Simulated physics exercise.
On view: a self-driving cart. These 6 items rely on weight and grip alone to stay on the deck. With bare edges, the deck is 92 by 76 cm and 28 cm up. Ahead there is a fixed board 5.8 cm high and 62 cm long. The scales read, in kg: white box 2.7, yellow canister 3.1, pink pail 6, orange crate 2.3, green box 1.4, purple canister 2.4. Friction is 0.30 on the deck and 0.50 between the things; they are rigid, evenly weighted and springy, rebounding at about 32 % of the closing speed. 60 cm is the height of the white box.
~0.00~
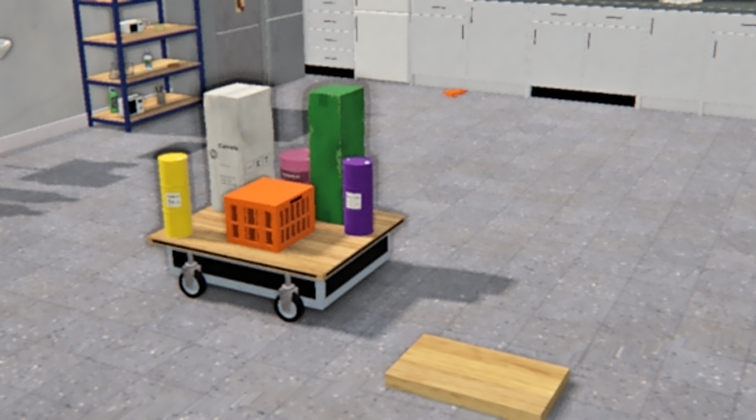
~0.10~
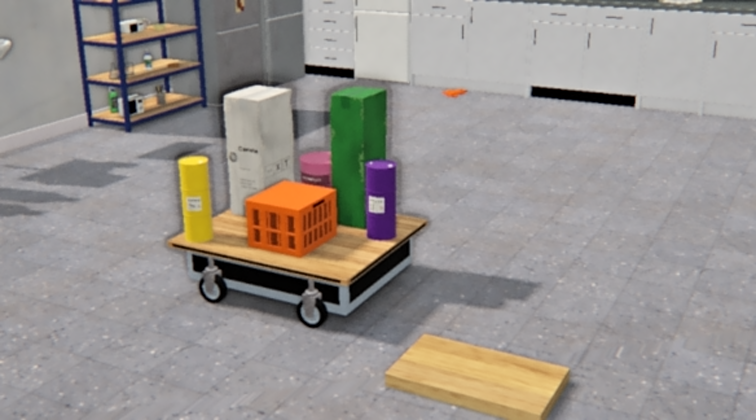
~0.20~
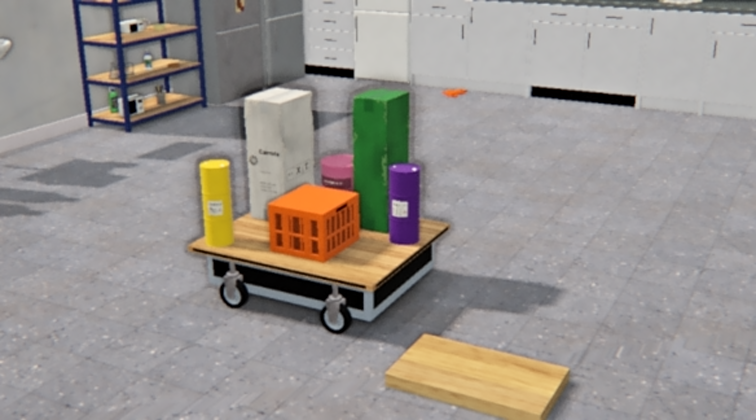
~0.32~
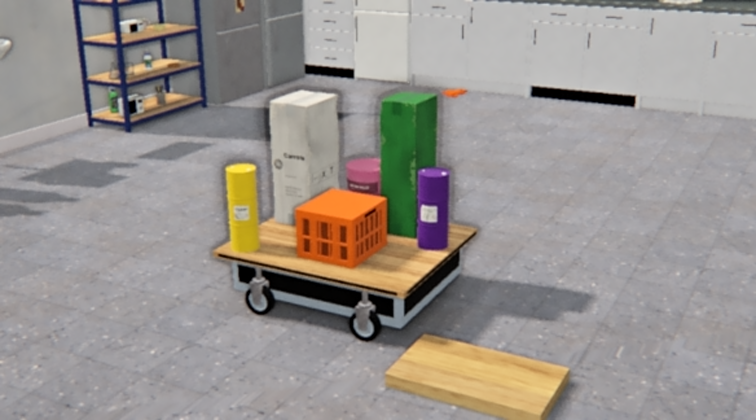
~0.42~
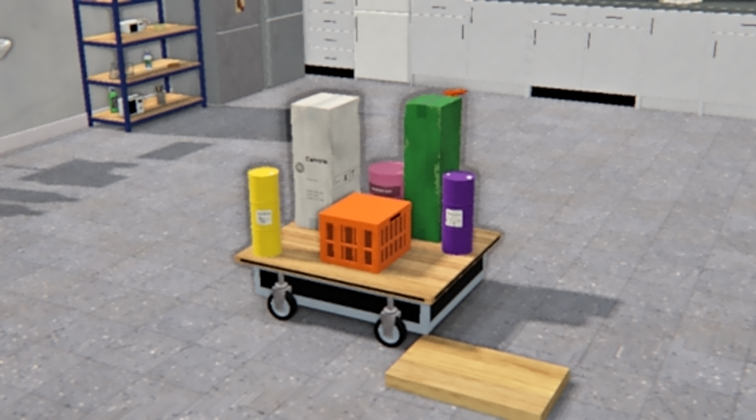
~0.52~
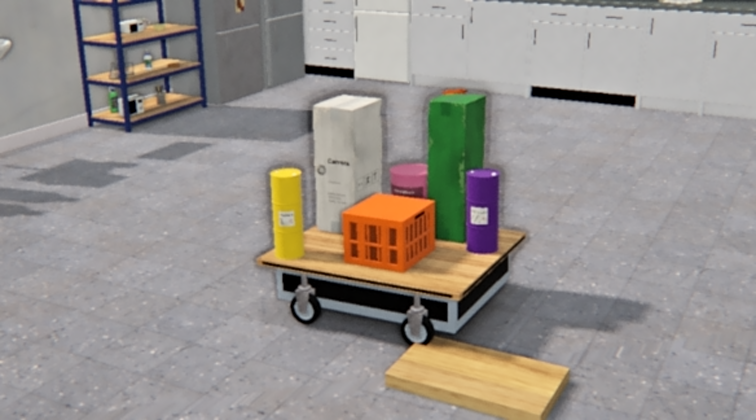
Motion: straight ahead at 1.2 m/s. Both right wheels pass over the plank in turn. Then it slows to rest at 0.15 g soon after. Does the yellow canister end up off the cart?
It's going to ride along.
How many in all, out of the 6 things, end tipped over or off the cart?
It adds up to 1.
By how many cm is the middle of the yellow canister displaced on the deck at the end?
Displacement: Approx. 30 cm.
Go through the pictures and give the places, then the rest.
In the first frame, 0 cm covered; yellow canister (176, 196); white box (241, 149).
In the second frame, 12 cm covered; orange crate (292, 218); green box (359, 157).
In the third frame, 24 cm covered; purple canister (404, 204); white box (281, 155).
In the fourth frame, 38 cm covered; orange crate (342, 227).
In the fifth frame, 50 cm covered; green box (432, 168); purple canister (458, 213).
In the sixth frame, 62 cm covered; yellow canister (288, 214); white box (349, 165).
Around 1.02 s, 122 cm covered; yellow canister at 3° to upright near (417, 214); orange crate at 4° to upright; purple canister at 5° to upright.
Around 1.52 s, 182 cm covered; yellow canister at 49° to upright near (610, 262); green box at 12° to upright; white box at 9° to upright.
Around 2.32 s, 250 cm covered; yellow canister at 51° to upright; white box at 13° to upright; green box at 7° to upright.
Finally (4.7 s), on their side or leaning hard on the deck, yellow canister; not toppled but over 10 cm from the start, orange crate; the other 4 still in place (within 10 cm).
